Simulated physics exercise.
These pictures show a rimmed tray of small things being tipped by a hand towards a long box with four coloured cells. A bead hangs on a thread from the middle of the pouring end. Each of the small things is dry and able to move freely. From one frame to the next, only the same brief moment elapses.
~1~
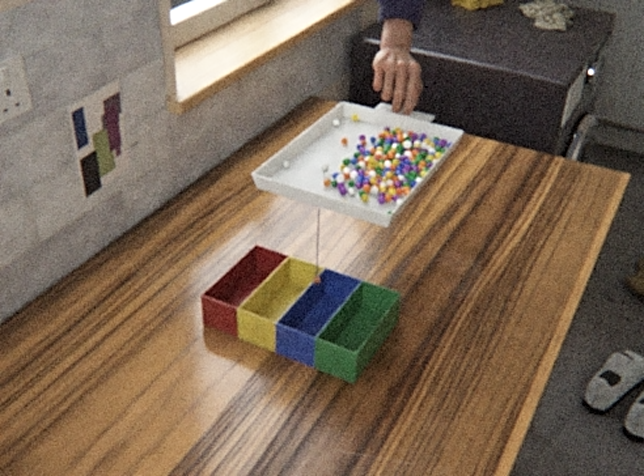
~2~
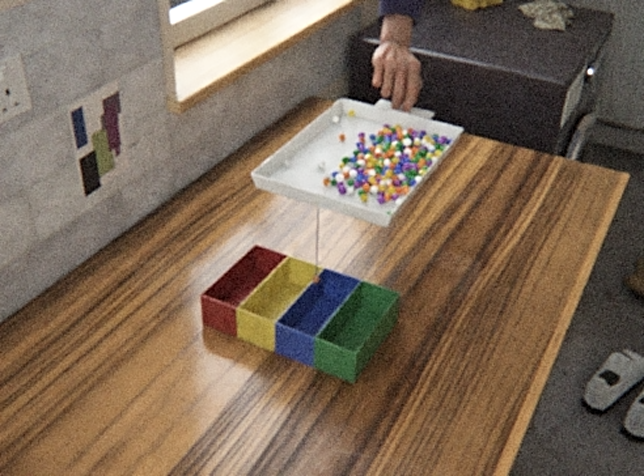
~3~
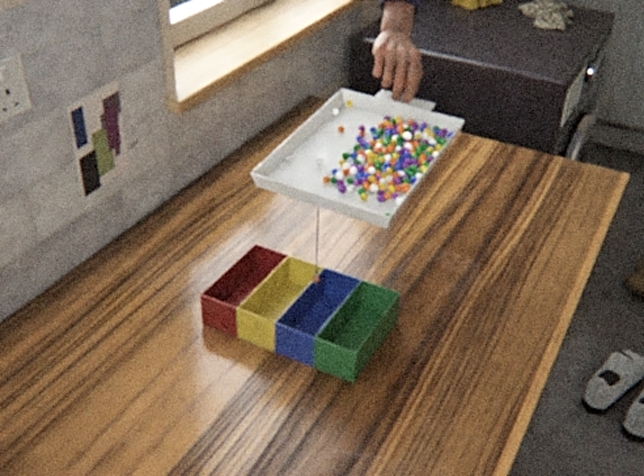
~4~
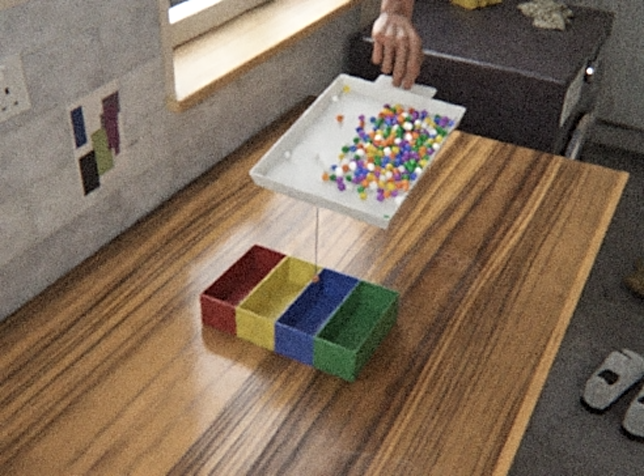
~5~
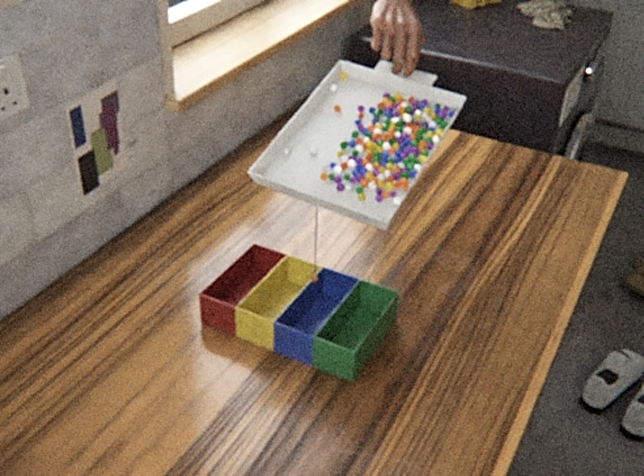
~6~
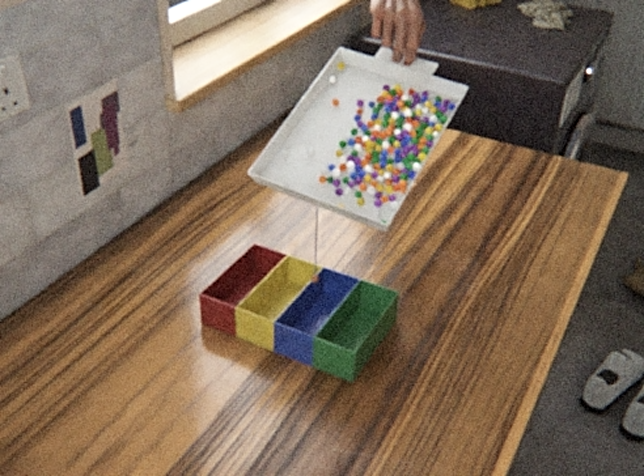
A white tray of colourful beads was tilted steadily by a hand gripping its far side, its front edge dipping slightly to the right, and the beads began shifting above four coloured boxes.
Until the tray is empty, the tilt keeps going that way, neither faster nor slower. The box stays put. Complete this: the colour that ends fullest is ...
The fullest is green.
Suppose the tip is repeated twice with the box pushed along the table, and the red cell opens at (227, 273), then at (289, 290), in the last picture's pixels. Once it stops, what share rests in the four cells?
Result, in turn: 50 %, 90 %.
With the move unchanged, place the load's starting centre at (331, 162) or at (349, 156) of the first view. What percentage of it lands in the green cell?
First case: Around 50 %; second case: Around 50 %.
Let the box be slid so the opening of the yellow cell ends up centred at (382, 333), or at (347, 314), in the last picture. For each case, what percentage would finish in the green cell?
It would be near 0 per cent first and near 0 per cent second.
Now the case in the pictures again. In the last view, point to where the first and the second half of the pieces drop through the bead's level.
Early-half point (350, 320); late-half point (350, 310).
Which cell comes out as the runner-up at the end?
The blue cell.
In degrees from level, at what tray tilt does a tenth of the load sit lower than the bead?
At roughly 70°.
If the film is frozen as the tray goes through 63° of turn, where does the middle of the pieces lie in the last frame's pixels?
(355, 205).
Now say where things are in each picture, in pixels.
The first picture shows corners of the pouring end at (258, 173) and (388, 212), level; middle of the load at (393, 163), round plastic beads; bead on its thread at (317, 280); red cell at (220, 313); yellow cell at (257, 328); blue cell at (295, 342); green cell at (335, 358).
The second picture shows corners of the pouring end at (257, 173) and (388, 212), level; middle of the load at (393, 161).
The third picture shows corners of the pouring end at (256, 172) and (387, 214), tipped barely, lowest at the right corner; middle of the load at (393, 156).
The fourth picture shows corners of the pouring end at (255, 171) and (386, 215), tipped a little, lowest at the right corner; middle of the load at (393, 148).
The fifth picture shows corners of the pouring end at (254, 171) and (385, 218), tipped clearly, lowest at the right corner; middle of the load at (392, 142), a small part on the move.
The sixth picture shows corners of the pouring end at (254, 171) and (385, 220), tipped clearly, lowest at the right corner; middle of the load at (392, 140), all on the move; red cell at (218, 312); yellow cell at (255, 326); blue cell at (293, 341); green cell at (334, 357).
Soon, tray tipped steeply; most on the tray; a stray few in the green cell; a small part falling or outside the box.
A while on, tray tipped past a quarter turn; a small part on the tray; about a third in the green cell; about a quarter in the blue cell; a stray few in the yellow cell; about a third falling or outside the box.
Towards the end, tray tipped past a quarter turn; about half in the green cell; about a quarter in the blue cell; a stray few in the yellow cell; about a third falling or outside the box.
Finally, tray tipped past a quarter turn; about half in the green cell; about a quarter in the blue cell; a stray few in the yellow cell; none in the red cell; about a third outside the box.
